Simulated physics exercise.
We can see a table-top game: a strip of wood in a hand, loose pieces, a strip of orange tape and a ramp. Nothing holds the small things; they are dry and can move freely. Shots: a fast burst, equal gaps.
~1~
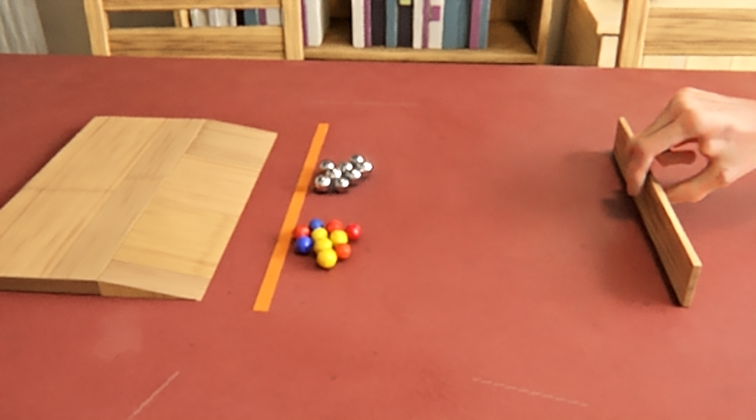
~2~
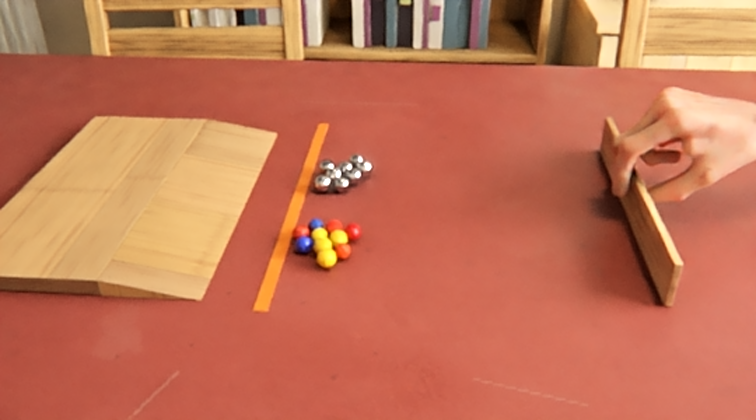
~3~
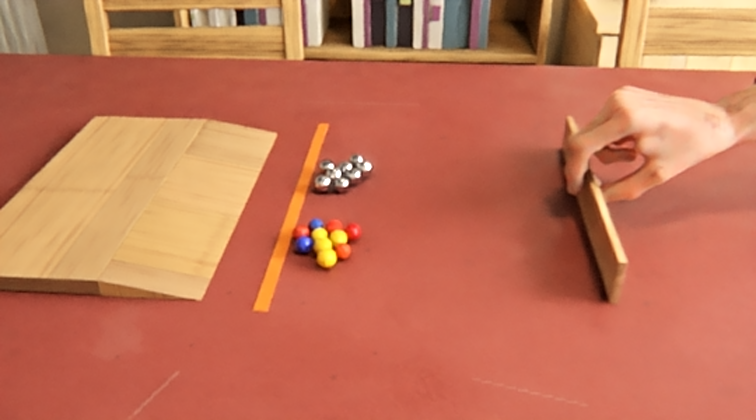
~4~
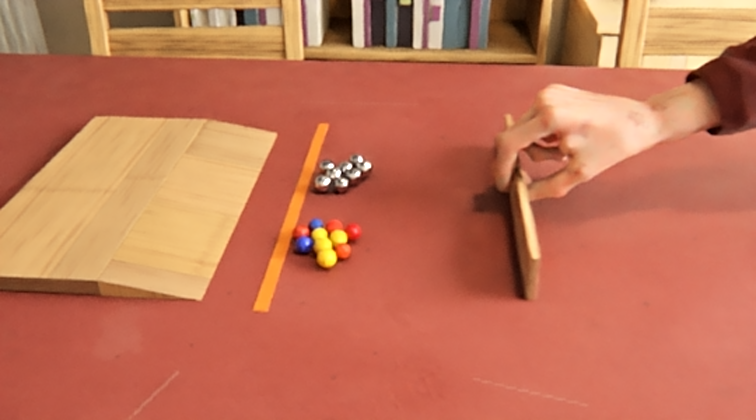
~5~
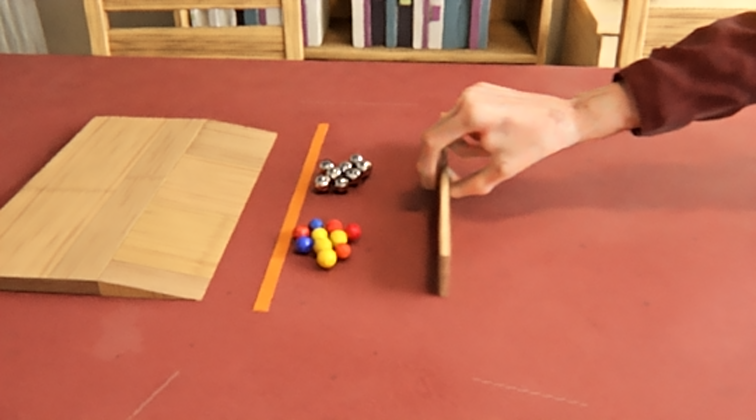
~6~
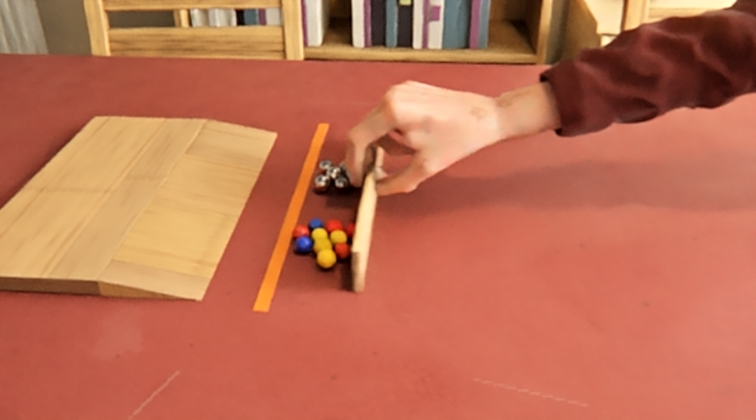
A dull red tabletop, with wooden chairs and a shelf of books behind it, is seen from slightly above by a still camera. A pale wooden ramp lies at left beside a strip of orange tape, with a cluster of shiny steel balls and a nearer cluster of red, yellow and blue balls just right of it. From the right, a hand slides an upright wooden strip leftward, slowly then faster, up close beside the unmoving clusters.
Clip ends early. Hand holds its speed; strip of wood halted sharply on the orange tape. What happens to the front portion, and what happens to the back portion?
The front portion gets some pieces over the top; the back portion gets some pieces over the top.
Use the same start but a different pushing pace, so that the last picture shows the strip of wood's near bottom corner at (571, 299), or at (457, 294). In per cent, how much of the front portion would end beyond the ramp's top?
That works out to 10 percent the first time and 100 percent the second time.
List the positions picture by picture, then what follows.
In the first frame, strip of wood at (685, 270), at rest; orange tape at (321, 131); top of the ramp at (107, 266); front portion at (319, 237), a few gumballs; back portion at (345, 169), a few steel balls.
In the second frame, strip of wood at (667, 269); back portion at (345, 169).
In the third frame, strip of wood at (614, 267); front portion at (319, 237).
In the fourth frame, strip of wood at (530, 264); back portion at (345, 169).
In the fifth frame, strip of wood at (444, 260); front portion at (319, 237).
In the sixth frame, strip of wood at (359, 256); orange tape at (321, 131); top of the ramp at (107, 266); front portion at (319, 237); back portion at (345, 169).
Then, 0.05 s past the last view, strip of wood still moving, near (308, 167); front portion all short of the ramp; back portion a small part on the ramp, most short of the ramp.
Then, 0.12 s past the last view, strip of wood stopped at the orange tape; front portion a small part past the top, nearly all on the ramp; back portion about a quarter past the top, most on the ramp.
Then, 0.40 s past the last view, strip of wood stopped at the orange tape; front portion all past the top; back portion all past the top.
Finally, strip of wood stopped at the orange tape; front portion all past the top; back portion all past the top.
